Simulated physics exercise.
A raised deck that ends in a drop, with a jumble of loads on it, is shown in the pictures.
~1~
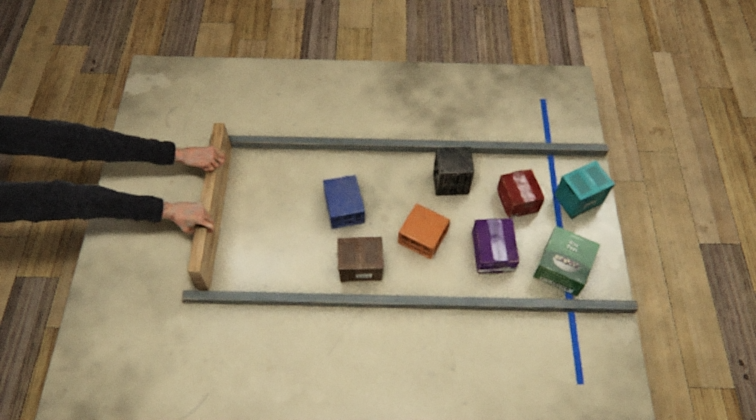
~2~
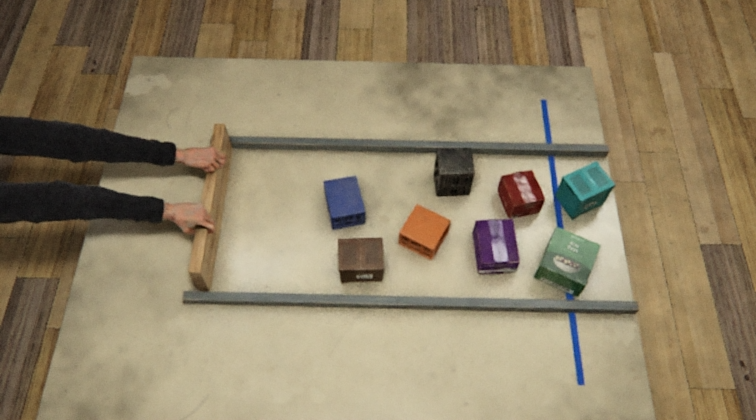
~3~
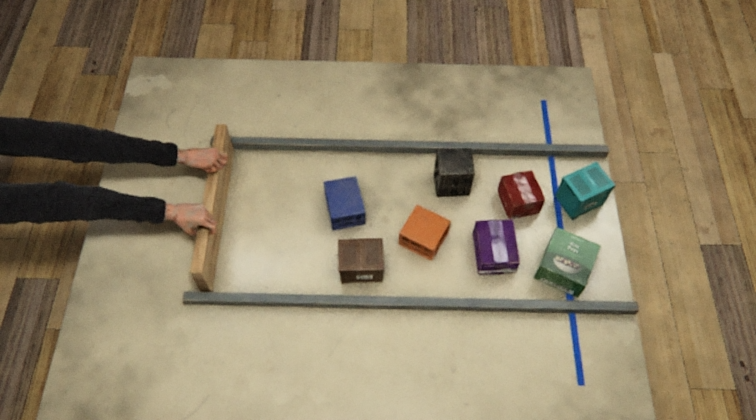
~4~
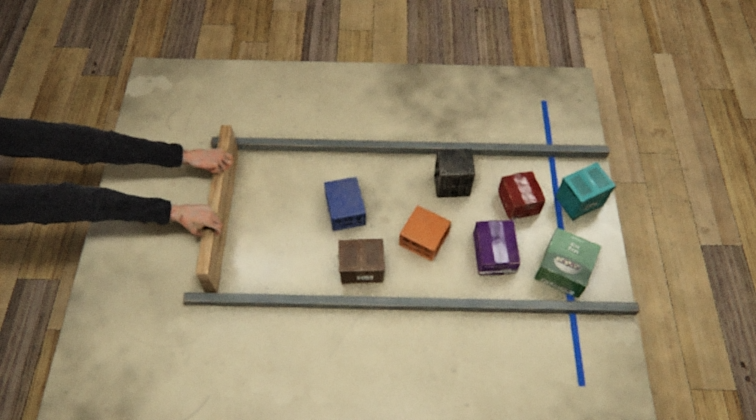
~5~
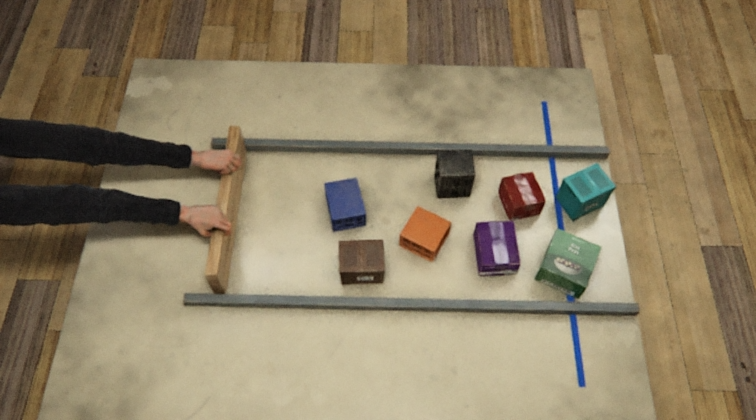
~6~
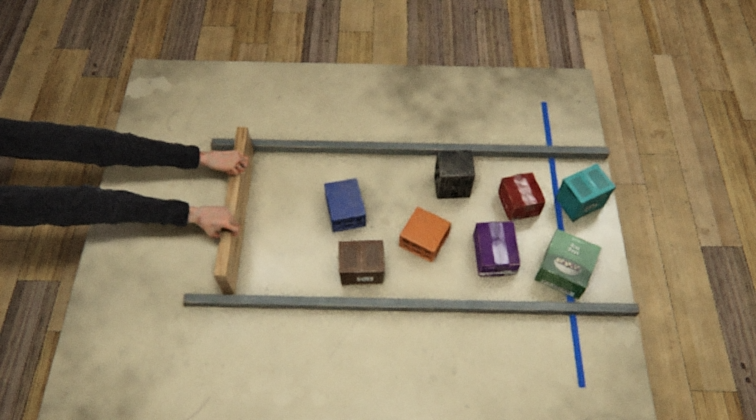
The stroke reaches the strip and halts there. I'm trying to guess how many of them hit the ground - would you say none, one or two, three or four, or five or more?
I would say three or four.
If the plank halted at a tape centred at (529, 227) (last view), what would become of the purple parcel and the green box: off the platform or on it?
The purple parcel stays put and the green box is gone.
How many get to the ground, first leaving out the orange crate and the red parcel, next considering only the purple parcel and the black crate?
That makes 1 fallen, then 2 fallen in the other try.
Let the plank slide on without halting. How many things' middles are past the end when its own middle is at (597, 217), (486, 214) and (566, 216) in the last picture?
Over the end: 5, 0, 3.
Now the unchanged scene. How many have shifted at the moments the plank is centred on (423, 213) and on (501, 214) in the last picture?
So 5, and at the other place 8.
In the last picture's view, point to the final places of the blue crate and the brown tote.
Okay, so first (579, 211), and next (595, 276).
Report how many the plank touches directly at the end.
I count 3 of them.
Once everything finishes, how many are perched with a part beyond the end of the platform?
That comes to 2 of them.
Soon after, none off yet; turquoise tote at rest near (584, 193); green box at rest near (568, 264); red parcel at rest near (521, 197).
Then, none off yet; turquoise tote moved a little near (593, 194); green box moved about its own width near (634, 271); red parcel moved about its own width near (550, 197).
At rest, the number that fall off is three or four; fallen, purple parcel, green box and turquoise tote.
